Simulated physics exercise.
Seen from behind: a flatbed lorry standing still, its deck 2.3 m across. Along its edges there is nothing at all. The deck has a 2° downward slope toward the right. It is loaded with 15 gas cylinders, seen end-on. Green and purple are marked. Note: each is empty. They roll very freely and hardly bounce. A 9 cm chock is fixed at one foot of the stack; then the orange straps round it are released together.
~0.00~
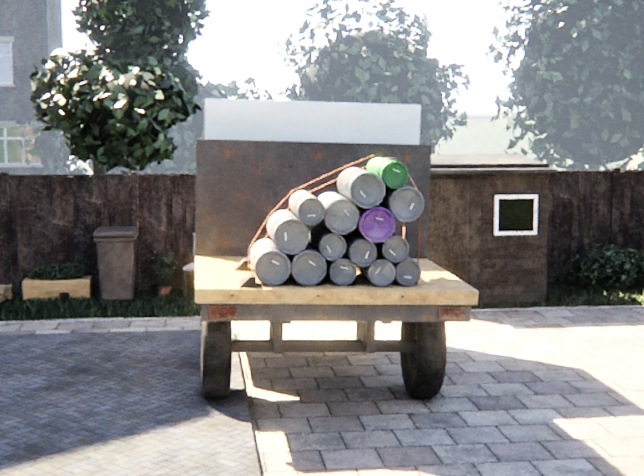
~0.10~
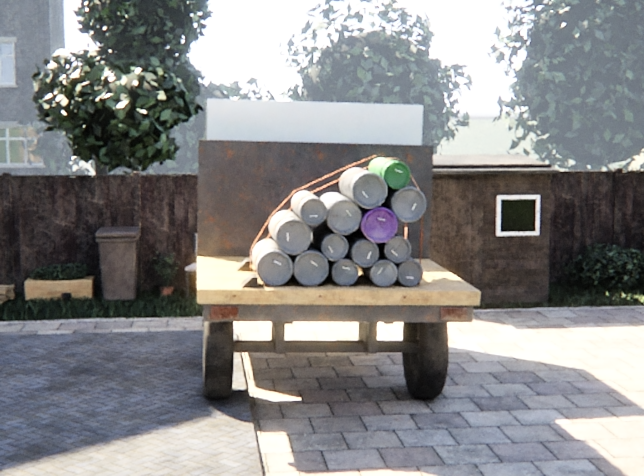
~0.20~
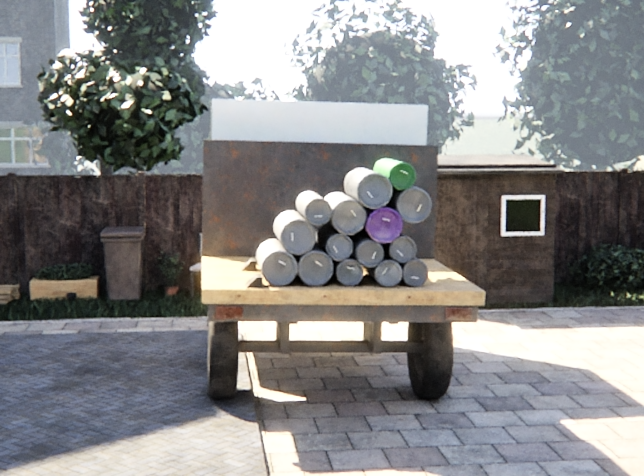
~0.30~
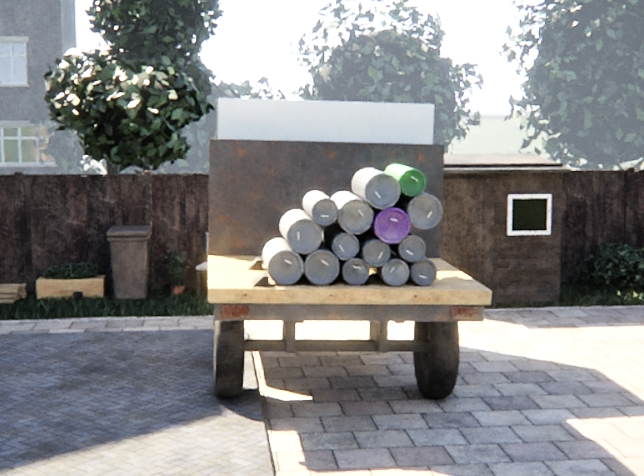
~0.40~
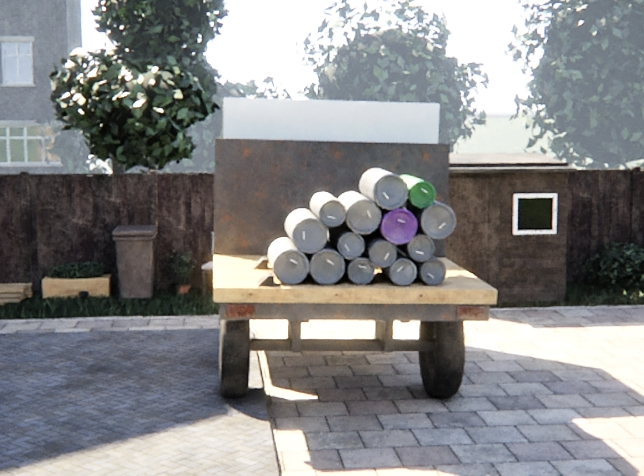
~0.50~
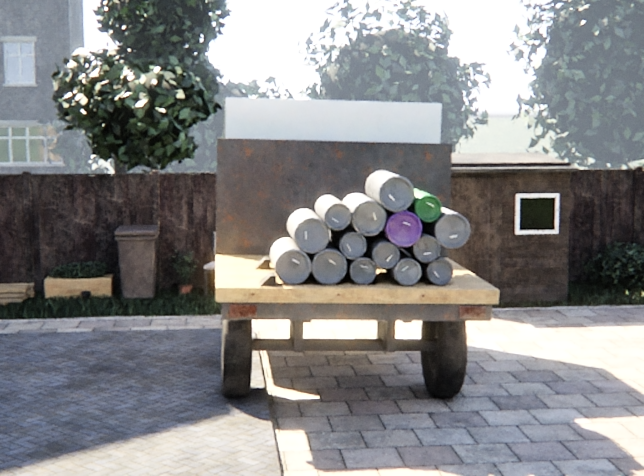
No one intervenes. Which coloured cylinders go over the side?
Green: Drops off. Purple: Drops off.
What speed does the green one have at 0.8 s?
The speed is close to 0.5 m/s.
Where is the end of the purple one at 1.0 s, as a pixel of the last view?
I'd put it somewhere around (439, 243) in that view.
After 0.8 s, green is up on others, 40 cm from the right edge, rolling right; purple is up on others, 65 cm from the right edge, rolling right; 1 off so far.
After 1.0 s, green is up on others, 25 cm from the right edge, rolling right; purple is up on others, 50 cm from the right edge, rolling right; 1 off so far.
After 1.4 s, green is dropping off the right side; purple is up on others, 15 cm from the right edge, rolling right; 3 off so far.
After 1.7 s, green is down on the right; purple is dropping off the right side; 5 off so far.
At the end (8.9 s), green is on the ground to the right; purple is on the ground to the right; 12 off so far.
